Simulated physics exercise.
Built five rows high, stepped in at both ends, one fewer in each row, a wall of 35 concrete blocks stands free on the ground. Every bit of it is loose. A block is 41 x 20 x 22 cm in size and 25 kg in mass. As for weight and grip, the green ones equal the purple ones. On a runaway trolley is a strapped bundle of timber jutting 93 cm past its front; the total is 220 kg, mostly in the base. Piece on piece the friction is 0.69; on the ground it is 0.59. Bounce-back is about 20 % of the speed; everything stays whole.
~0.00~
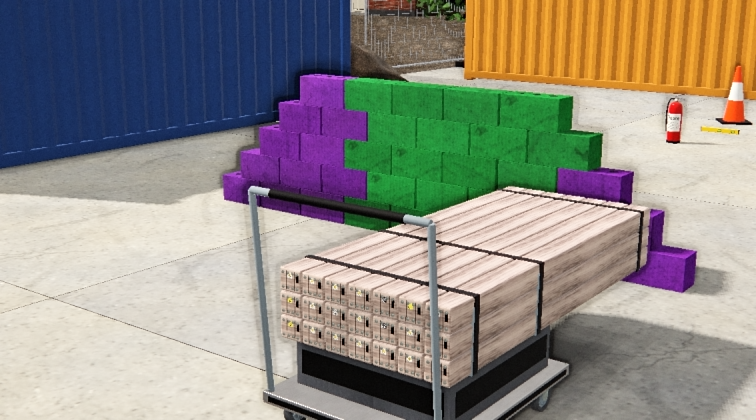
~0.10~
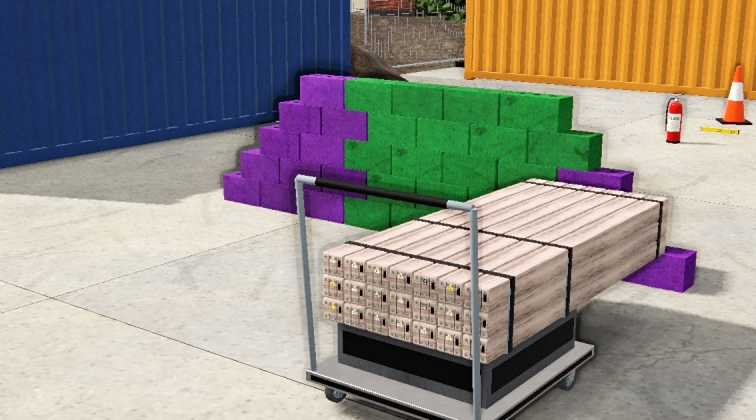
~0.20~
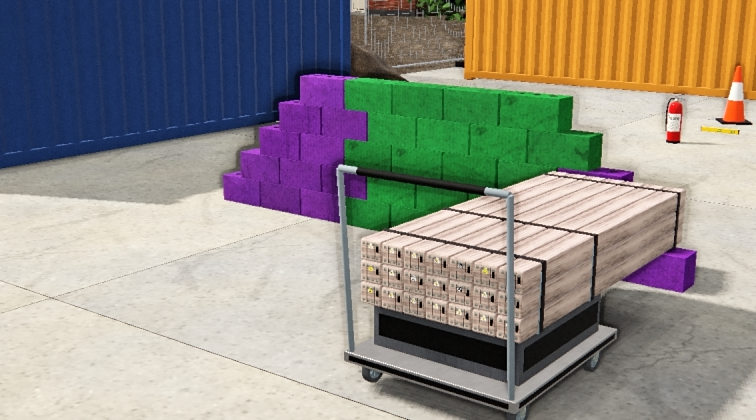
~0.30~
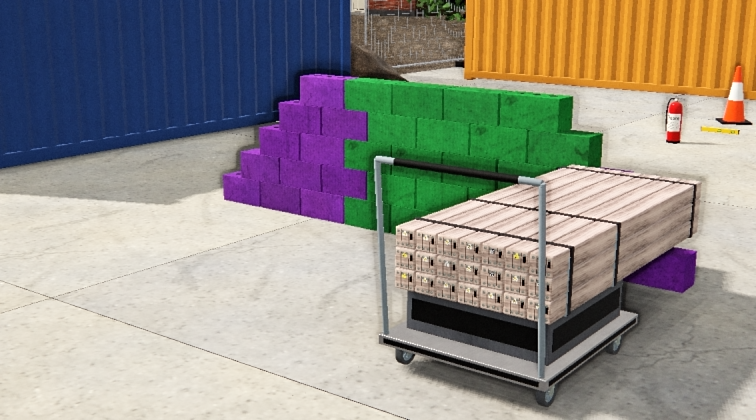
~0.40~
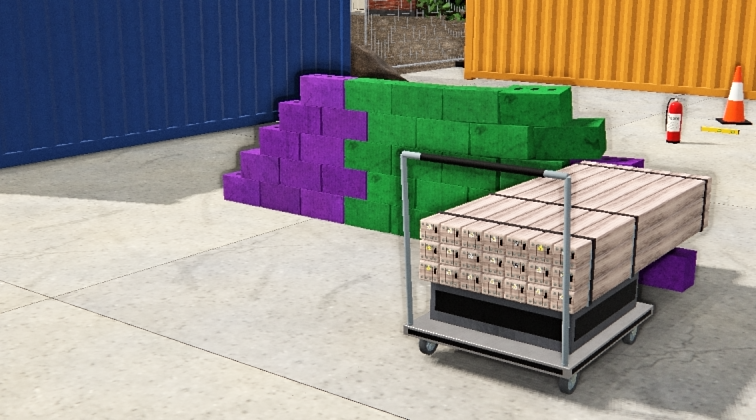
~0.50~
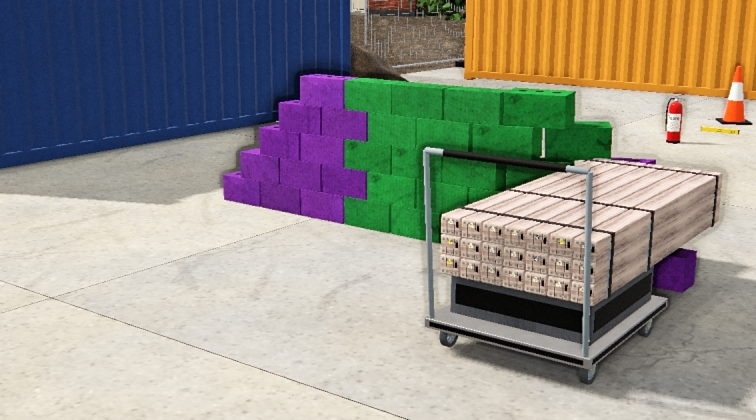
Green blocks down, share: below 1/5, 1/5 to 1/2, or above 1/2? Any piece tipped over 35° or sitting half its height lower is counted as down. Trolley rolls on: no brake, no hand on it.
1/5 to 1/2.
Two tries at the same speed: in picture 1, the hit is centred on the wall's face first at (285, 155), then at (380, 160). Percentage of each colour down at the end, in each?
You'd get purple at 50 followed by 30, and green at 20 followed by 60 percent.
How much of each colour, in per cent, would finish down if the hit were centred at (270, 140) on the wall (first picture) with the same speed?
Then purple ends 50 per cent down and green 0 per cent.
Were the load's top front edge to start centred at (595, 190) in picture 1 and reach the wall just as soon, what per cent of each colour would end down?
Purple 20%, green 30%.
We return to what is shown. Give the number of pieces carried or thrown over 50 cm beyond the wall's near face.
Estimate: Close to 6 pieces.
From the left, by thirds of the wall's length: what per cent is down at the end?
In per cent: Left 0, middle 10, right 80.
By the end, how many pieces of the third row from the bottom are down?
2, all told.
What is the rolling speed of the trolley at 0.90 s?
Close to 1.2 m/s at that moment.
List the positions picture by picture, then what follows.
In the first picture (we follow the side turned to the camera), load (646, 227) 82 cm short of the wall; top green block (470, 107); top purple block (321, 92); no piece has moved.
Load (665, 217) 56 cm short of the wall; top green block (470, 107), in the second picture.
Load (682, 207) 30 cm short of the wall; top green block (470, 107), in the third picture.
Load (698, 199) 41 mm short of the wall; top green block (470, 107), in the fourth picture.
Load (708, 194) 13 cm into the wall's line; top green block (470, 106); 8 stirred so far, in the fifth picture.
Load (719, 189) 27 cm into the wall's line; top green block (471, 107); top purple block (321, 92); 8 stirred so far, in the sixth picture.
Around 0.64 s, load 46 cm past the wall's line, still rolling; none of the 20 green blocks down (2 of 35 in all colours); top green block tipped 4°.
Around 0.90 s, load 78 cm past the wall's line, still rolling; 6 of the 20 green blocks down (9 of 35 in all colours); top green block tipped 40°.
Around 1.20 s, load 1.10 m past the wall's line, still rolling; 6 of the 20 green blocks down (9 of 35 in all colours); top green block tipped 68°, 44 cm lower.
Around 1.62 s, load 1.35 m past the wall's line, still rolling; 6 of the 20 green blocks down (9 of 35 in all colours); top green block on its side.
Finally (3.5 s), load 1.14 m past the wall's line, still rolling; 6 of the 20 green blocks down (9 of 35 in all colours); top green block on its side; top purple block unmoved. That is 30 per cent. Seen by the last camera, middles, top green block near (454, 191), top purple block near (330, 91).
